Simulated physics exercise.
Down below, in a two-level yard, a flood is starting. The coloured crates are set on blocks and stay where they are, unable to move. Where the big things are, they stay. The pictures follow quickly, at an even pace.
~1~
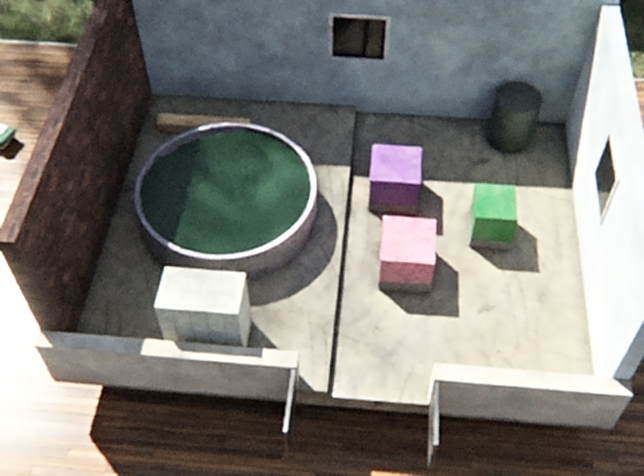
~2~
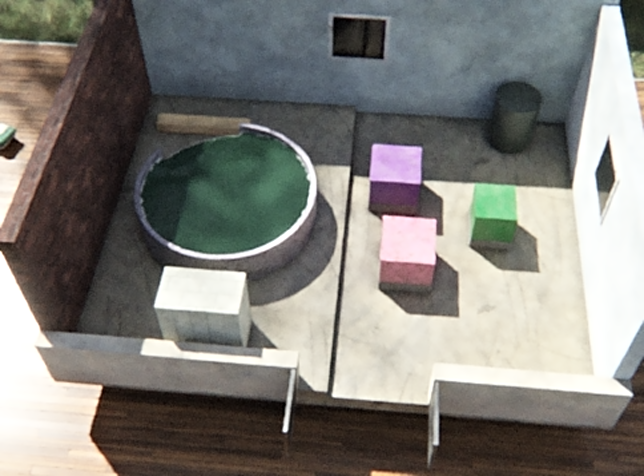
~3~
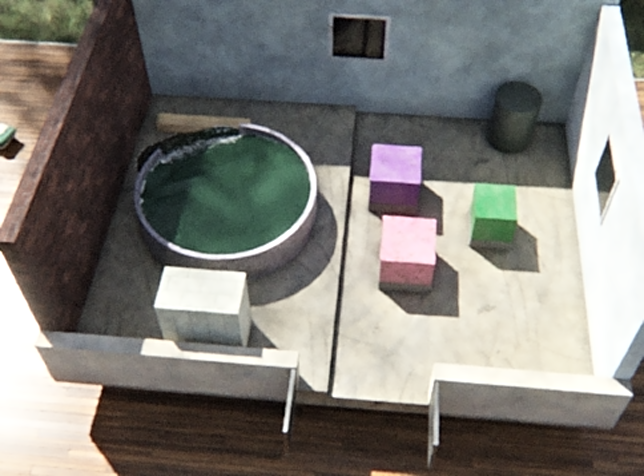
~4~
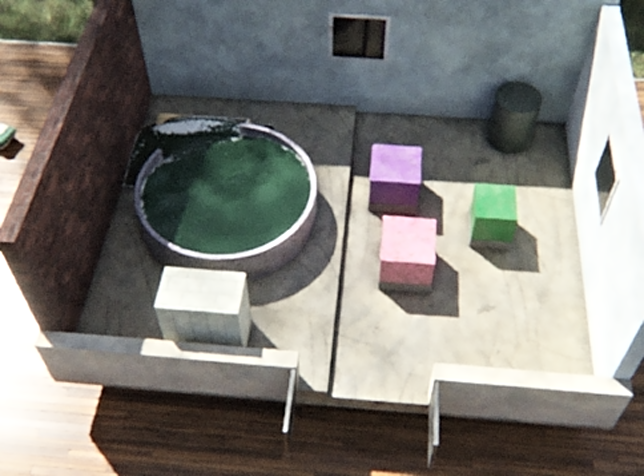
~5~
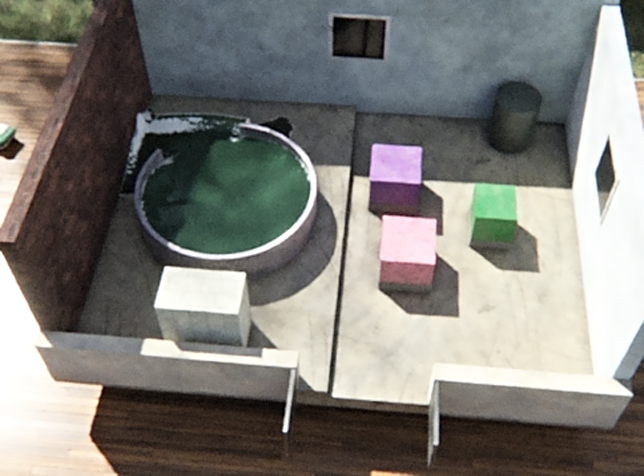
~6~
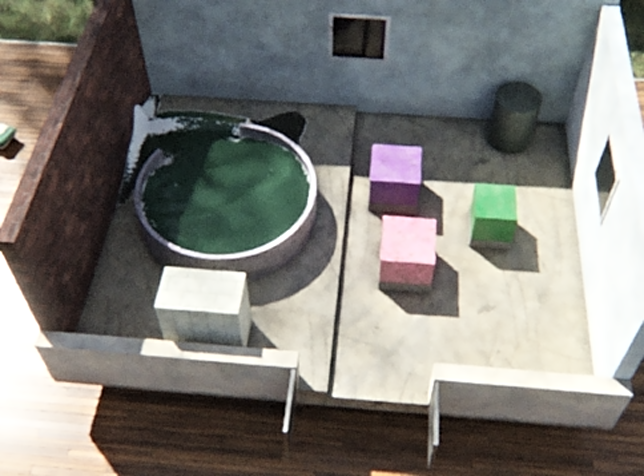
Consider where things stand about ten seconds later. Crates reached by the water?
As I see it, the purple crate stays above the water, the pink crate stays above the water, the green crate stays above the water.
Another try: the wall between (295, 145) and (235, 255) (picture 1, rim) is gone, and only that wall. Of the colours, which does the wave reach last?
The green crate comes last.
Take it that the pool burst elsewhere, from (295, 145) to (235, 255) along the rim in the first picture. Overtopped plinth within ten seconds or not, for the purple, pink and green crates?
In that case the purple is flooded, the pink is flooded and the green is flooded.
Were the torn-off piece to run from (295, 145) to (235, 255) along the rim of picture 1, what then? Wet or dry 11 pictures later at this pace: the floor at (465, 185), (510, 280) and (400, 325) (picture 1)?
Taking them in turn, I get sodden, then sodden, then sodden.
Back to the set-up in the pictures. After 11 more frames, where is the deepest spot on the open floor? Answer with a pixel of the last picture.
Somewhere close to (153, 95).
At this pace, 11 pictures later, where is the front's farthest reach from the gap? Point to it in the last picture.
By then the tip should be at about (391, 115).
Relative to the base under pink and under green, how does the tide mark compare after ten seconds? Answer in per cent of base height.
Roughly 60 and 70 per cent respectively.
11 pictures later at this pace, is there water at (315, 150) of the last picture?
At that place: Flooded.
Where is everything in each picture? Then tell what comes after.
The pool at (226, 190) is whole and still, in the first frame.
Water pours out on the pool's far side and has run to a hidden place, in the second frame.
Water pours out on the pool's far side and has run to (142, 164), in the third frame.
The front is at (269, 131), out from the gap on the pool's far side, in the fourth frame.
The front is at (284, 124), out from the gap on the pool's far side, in the fifth frame.
Water pours out on the pool's far side and has run to (153, 95), in the sixth frame.
A moment on, water covers 20 % of the floor; the purple crate not reached, the pink crate not reached, the green crate not reached.
Next, water covers 25 % of the floor; the purple crate water round its plinth, the pink crate not reached, the green crate not reached.
Then, water covers 45 % of the floor; the purple crate water round its plinth, the pink crate not reached, the green crate not reached.
Later, water covers 80 % of the floor; the purple crate water round its plinth, the pink crate water round its plinth, the green crate water round its plinth.
In the end, water covers 95 % of the floor; the purple crate stayed above the water, the pink crate stayed above the water, the green crate stayed above the water.
